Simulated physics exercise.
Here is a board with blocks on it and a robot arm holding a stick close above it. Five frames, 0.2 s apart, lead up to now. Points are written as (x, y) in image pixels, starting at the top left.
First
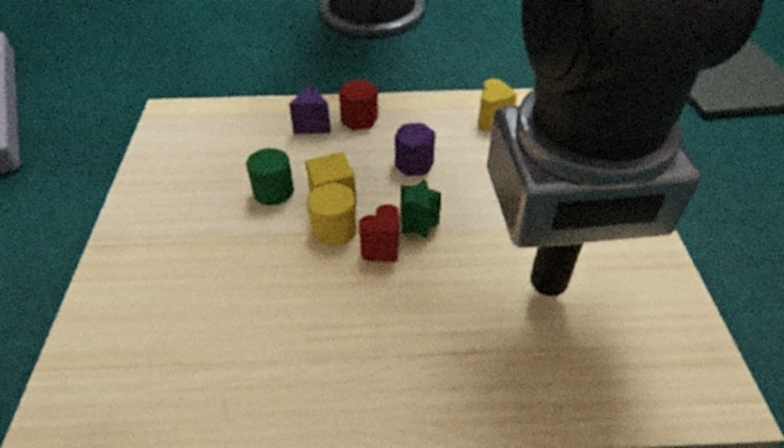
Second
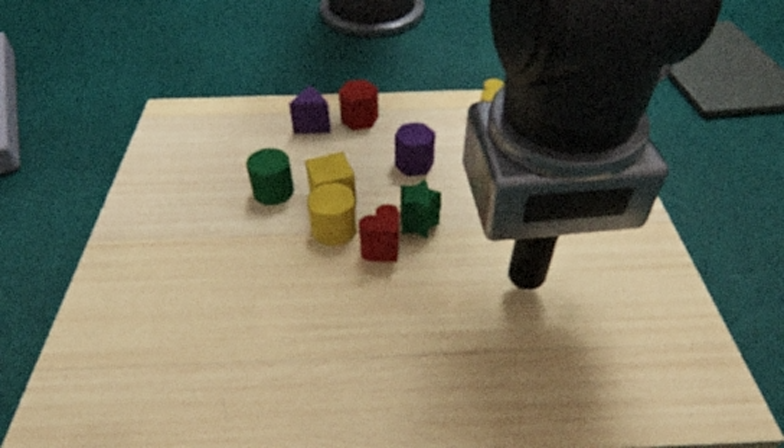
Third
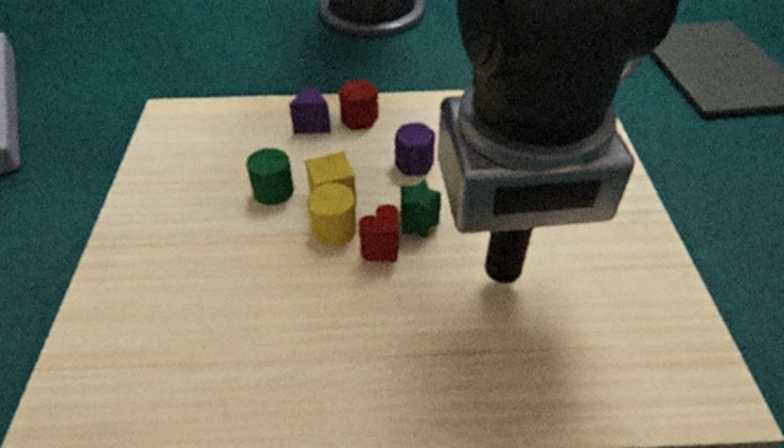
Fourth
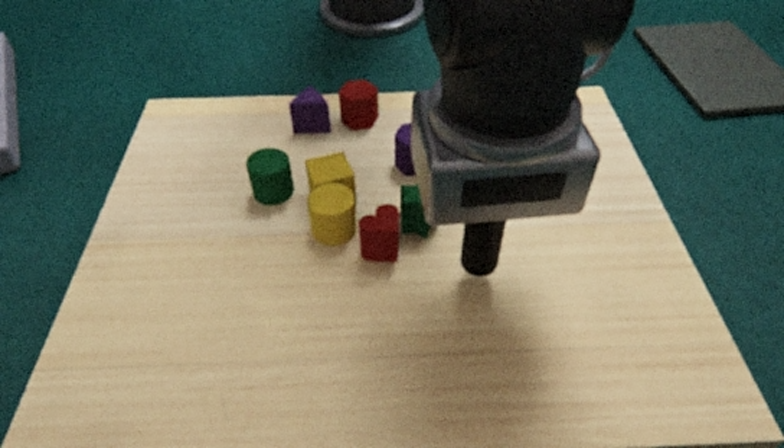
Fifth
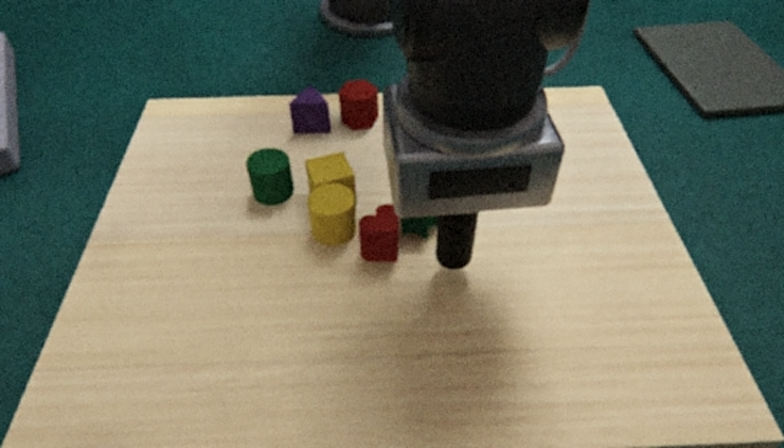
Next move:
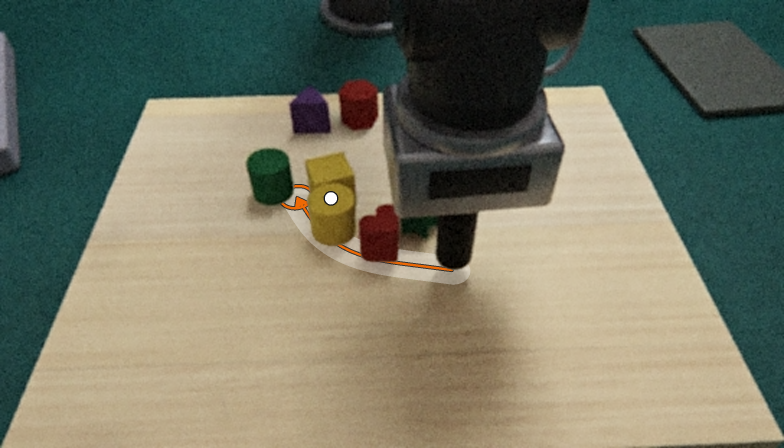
On a wooden board, a robot arm moves a black stick left toward unmoving colored blocks.
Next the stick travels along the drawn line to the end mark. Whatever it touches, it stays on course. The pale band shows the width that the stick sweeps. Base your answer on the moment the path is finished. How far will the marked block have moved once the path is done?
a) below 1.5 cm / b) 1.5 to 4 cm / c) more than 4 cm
Correct choice: C.
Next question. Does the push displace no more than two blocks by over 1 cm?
No
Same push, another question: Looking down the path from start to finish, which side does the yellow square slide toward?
Its shift is rightward.
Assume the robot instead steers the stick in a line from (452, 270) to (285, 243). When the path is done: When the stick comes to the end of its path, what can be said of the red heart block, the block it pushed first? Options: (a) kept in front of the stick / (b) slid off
I choose a.
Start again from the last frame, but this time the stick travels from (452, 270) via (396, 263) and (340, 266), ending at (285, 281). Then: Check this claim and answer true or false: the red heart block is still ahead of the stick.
This is false.
The drawn path runs from (452, 270) by way of (383, 261) and (326, 236) to (297, 197); the dot is on the yellow circular block.
The first path, step by step. One third of the way, stick (381, 248); yellow square (326, 164), turned 20° clockwise; yellow circular block (320, 193); red heart block (358, 209), turned 35° clockwise.
Two thirds of the way, stick (324, 222); green circular block (246, 149); yellow square (322, 157), turned 50° clockwise; yellow circular block (272, 169); red heart block (308, 184), turned 55° clockwise.
At the end, stick (295, 184); green circular block (221, 143); yellow square (331, 136), turned 80° clockwise; yellow circular block (259, 152); red heart block (298, 146), turned 95° clockwise.
